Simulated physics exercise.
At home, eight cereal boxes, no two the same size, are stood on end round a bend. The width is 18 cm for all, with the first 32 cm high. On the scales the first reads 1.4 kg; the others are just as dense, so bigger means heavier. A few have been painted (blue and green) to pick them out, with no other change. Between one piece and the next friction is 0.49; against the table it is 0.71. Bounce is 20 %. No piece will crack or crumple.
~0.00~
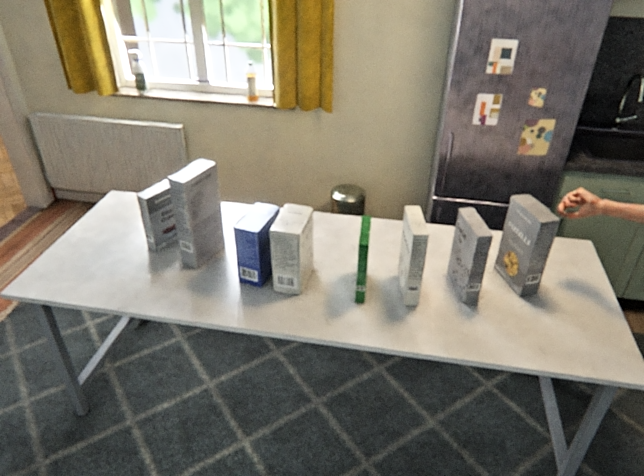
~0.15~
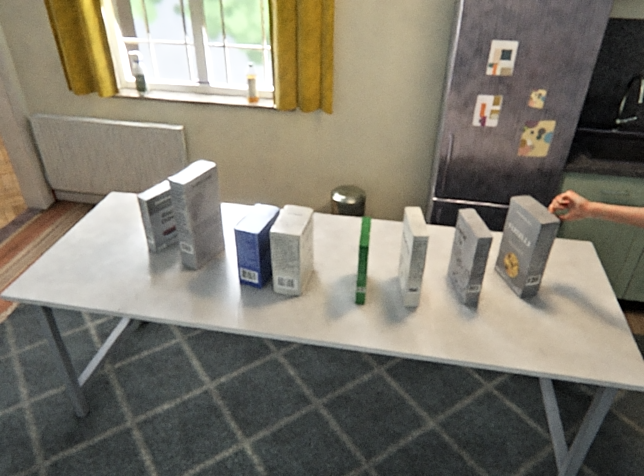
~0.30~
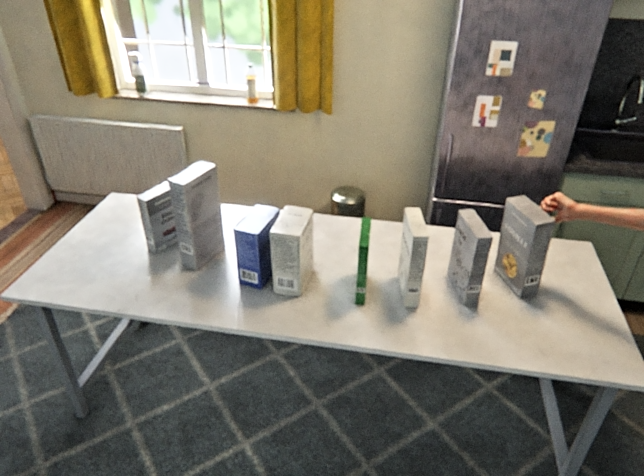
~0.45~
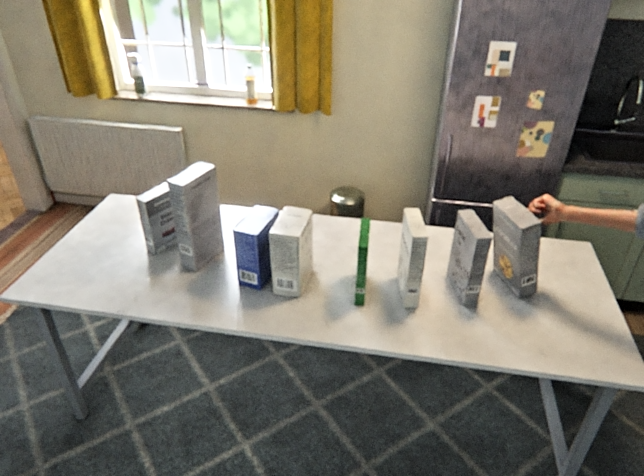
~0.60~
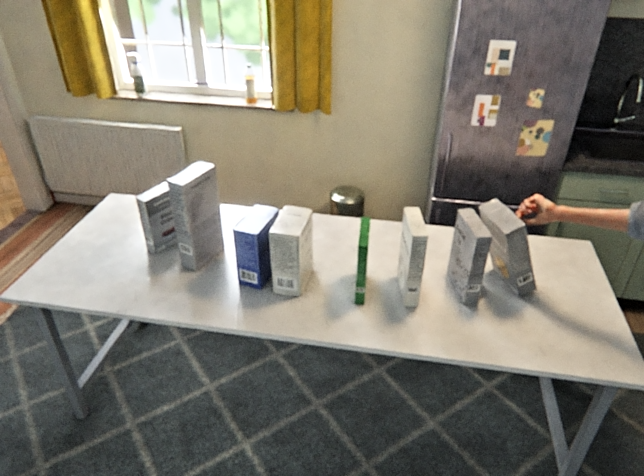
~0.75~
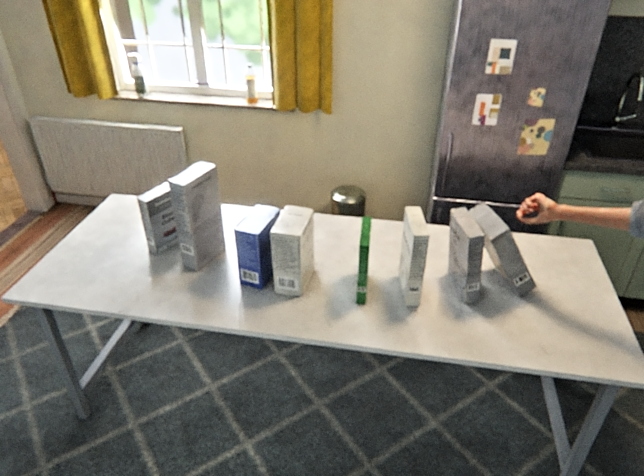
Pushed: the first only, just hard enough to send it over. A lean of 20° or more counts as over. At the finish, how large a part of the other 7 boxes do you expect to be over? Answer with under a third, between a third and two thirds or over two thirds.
I would say from a third to two thirds of them.
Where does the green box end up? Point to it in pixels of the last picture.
Its centre finishes around pixel (336, 274) in the last picture.
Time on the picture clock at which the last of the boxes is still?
Roughly 1.5 seconds.
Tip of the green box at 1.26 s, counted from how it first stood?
I'd put it at roughly 60 degrees away from its starting angle.
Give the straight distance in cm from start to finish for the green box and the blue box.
Green shifts close to 10 cm and blue close to 0 cm.
After 0.92 s, 1 of the 7 other boxes over.
After 1.08 s, 2 of the 7 other boxes over; green box leaning 7°.
After 1.26 s, 3 of the 7 other boxes over; green box leaning 58°.
At rest (1.7 s), 3 of the 7 other boxes over; green box leaning 72°; blue box unmoved. That is 43 per cent. Four left standing. As the last picture would show them, middles, green box near (336, 274), blue box near (259, 246).
